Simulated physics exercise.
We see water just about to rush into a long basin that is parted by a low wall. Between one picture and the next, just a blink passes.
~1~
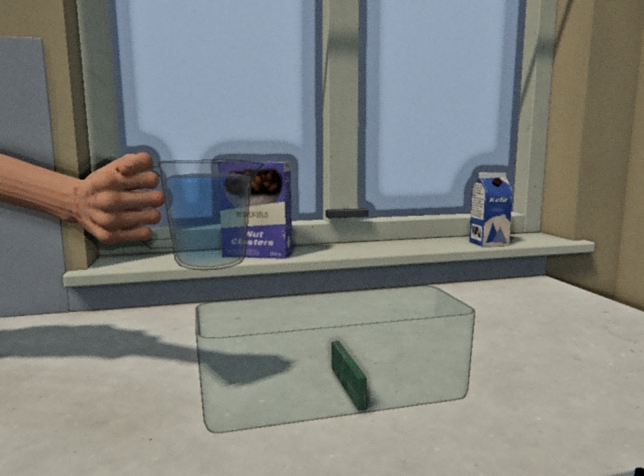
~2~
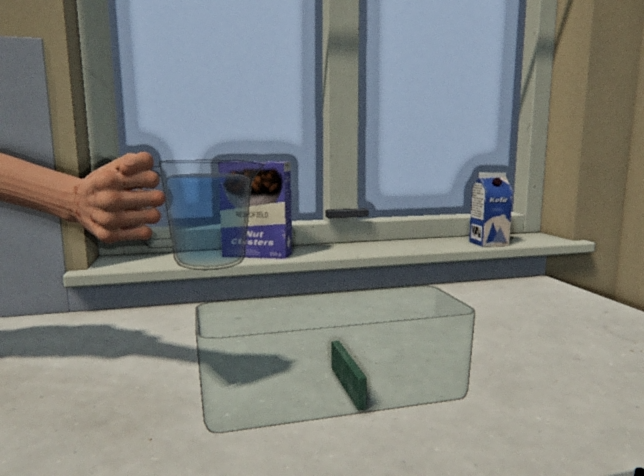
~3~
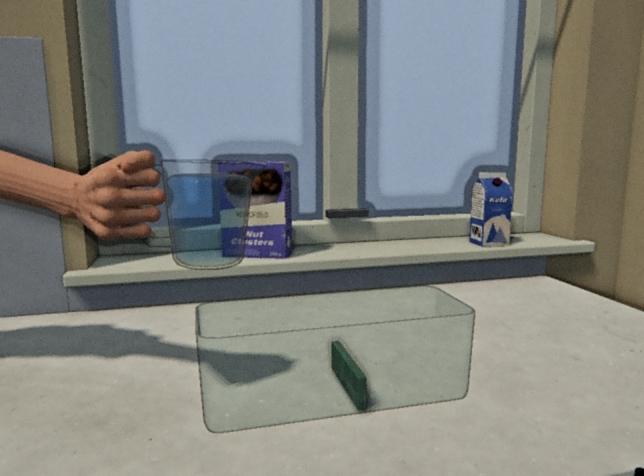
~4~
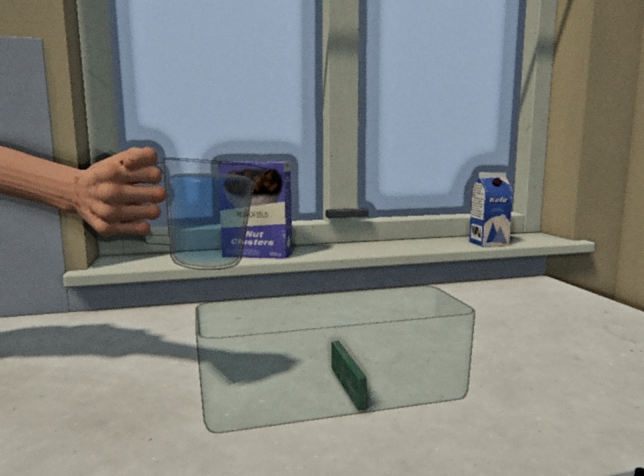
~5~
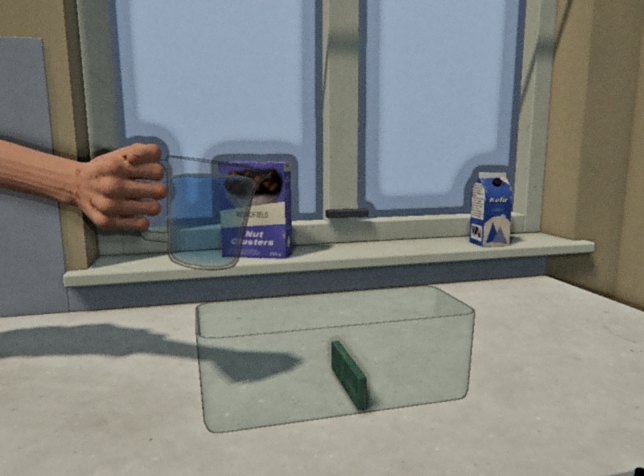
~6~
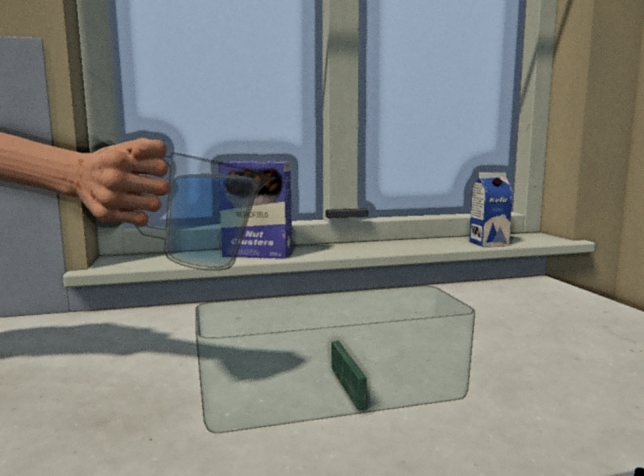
A bare forearm and fist reach in from the left, holding a clear pitcher of blue water above a pale countertop, seen from the front before a window. Below sits a long, transparent basin with a low dark green wall inside, while a purple Nut Clusters box and a blue-and-white carton stand on the sill. The hand gradually tilts the pitcher slightly rightward, and the camera stays still.
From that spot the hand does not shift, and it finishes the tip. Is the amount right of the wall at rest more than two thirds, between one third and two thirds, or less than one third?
It is less than one third.
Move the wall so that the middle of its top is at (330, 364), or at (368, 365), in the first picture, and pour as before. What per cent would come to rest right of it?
Roughly 30 % and then 15 %.
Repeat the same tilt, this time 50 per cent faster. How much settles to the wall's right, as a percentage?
It comes to some 5 per cent.
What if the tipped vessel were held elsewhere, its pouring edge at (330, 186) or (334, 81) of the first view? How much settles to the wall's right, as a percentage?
First try: About 90 %; second try: About 90 %.
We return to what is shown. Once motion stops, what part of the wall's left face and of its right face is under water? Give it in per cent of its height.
Left 60 %, right 0 %.
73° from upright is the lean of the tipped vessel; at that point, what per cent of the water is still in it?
Close to 75 parts in a hundred remain.
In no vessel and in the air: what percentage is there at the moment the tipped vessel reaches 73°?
About 20 per cent.
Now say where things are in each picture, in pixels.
Tilt 0°; pouring edge (265, 163); surface from (165, 178) to (250, 177); the long basin's rim runs from (197, 322) to (454, 299); the wall's top is at (348, 359), in the first frame.
Tilt 1°; pouring edge (265, 163); surface from (165, 178) to (250, 177), in the second frame.
Tilt 2°; pouring edge (267, 165); surface from (166, 177) to (250, 177), in the third frame.
Tilt 5°; pouring edge (269, 168); surface from (168, 177) to (252, 178), in the fourth frame.
Tilt 9°; pouring edge (271, 172); surface from (170, 177) to (256, 179), in the fifth frame.
Tilt 13°; pouring edge (274, 177); surface from (174, 179) to (260, 180), in the sixth frame.
A moment on, the tilt is 73° and 73 per cent is still to pour, 7 is left of the wall and 0 right of it.
Next, the tilt is 105° and 18 per cent is still to pour, 63 is left of the wall and 1 right of it.
Then the tilt is 108° and 1 per cent is still to pour, 91 is left of the wall and 4 right of it.
Later the tilt is 108° and 0 per cent is still to pour, 92 is left of the wall and 4 right of it.
In the end 92 per cent lies left of the wall, 4 right of it and 4 outside.
